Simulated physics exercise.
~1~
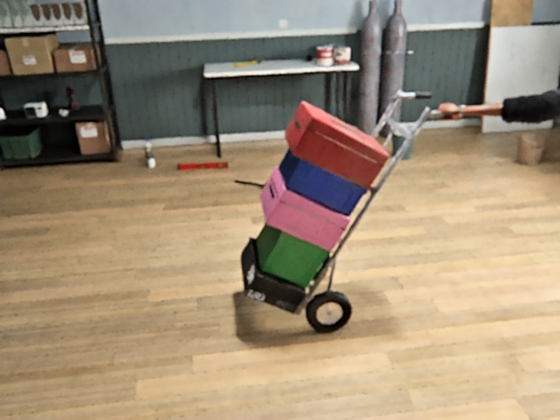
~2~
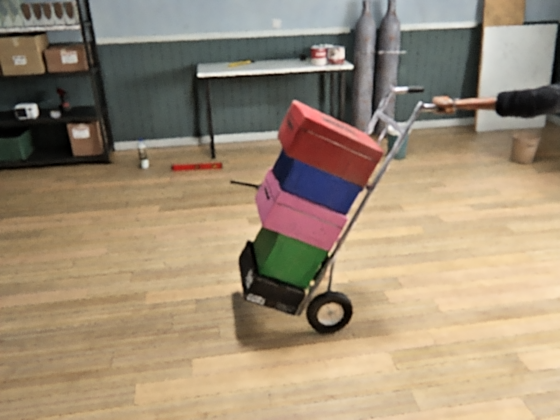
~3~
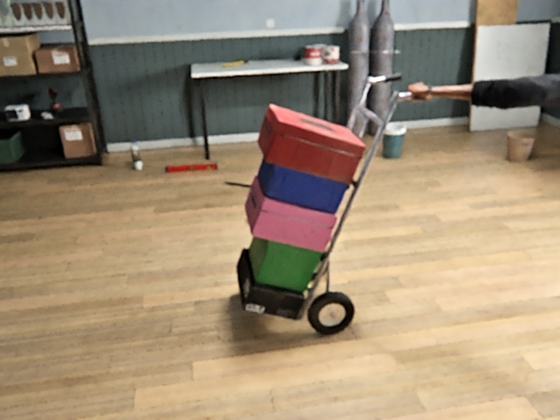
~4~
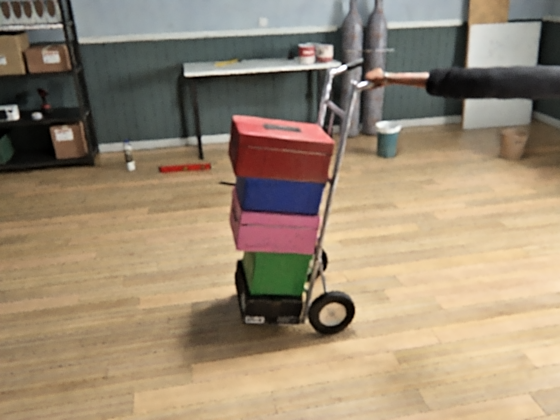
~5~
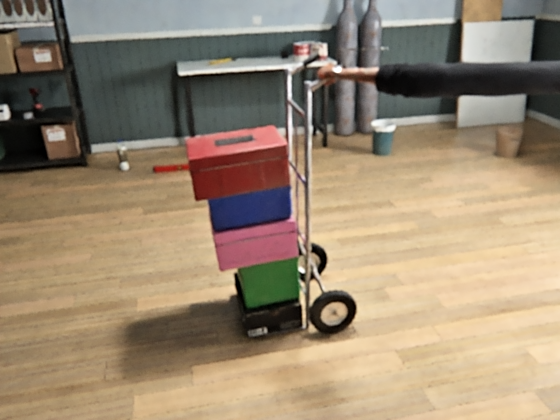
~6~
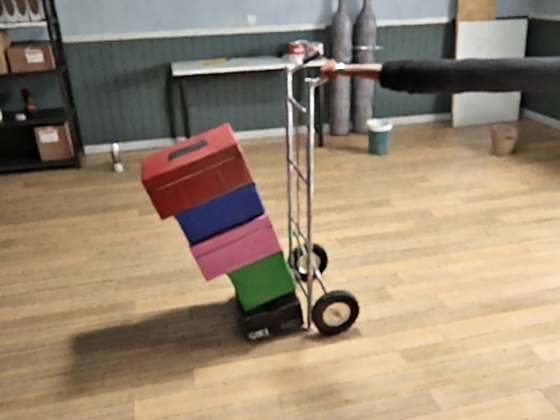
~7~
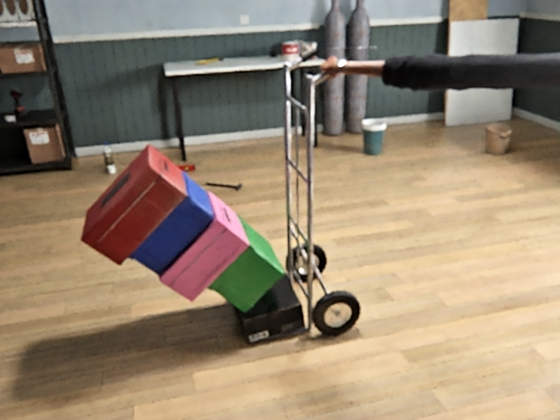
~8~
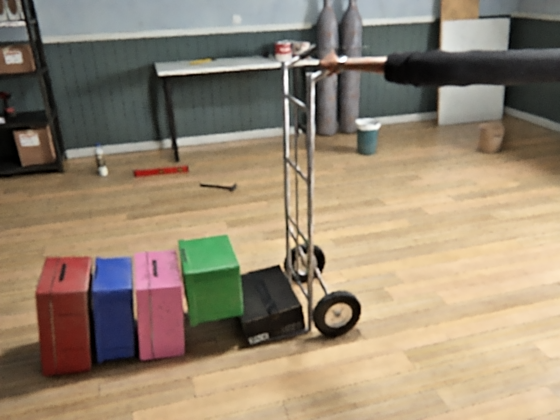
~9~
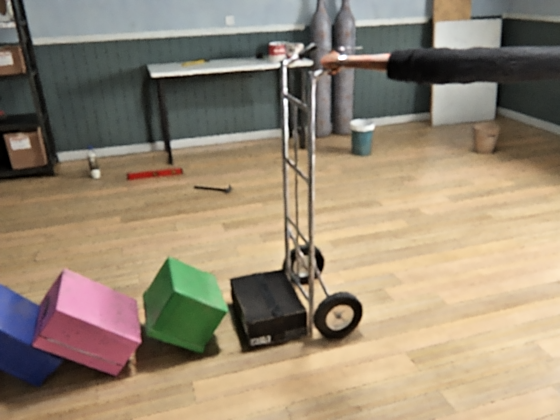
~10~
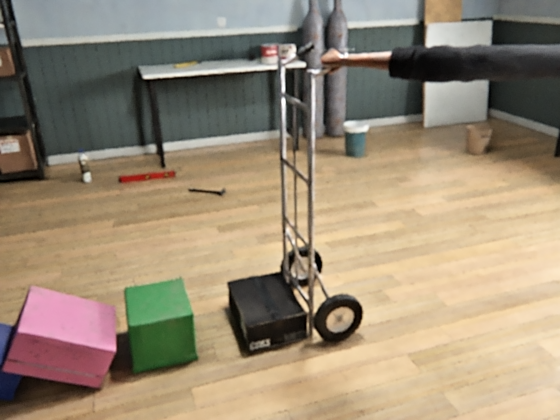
The footage shows an outstretched arm swinging a tilted sack truck upright, its stack of red, blue, pink and green boxes on a black one leaning left, then toppling to the wooden floor. The coloured boxes tumble leftward, while the black box stays on the upright truck, still held.
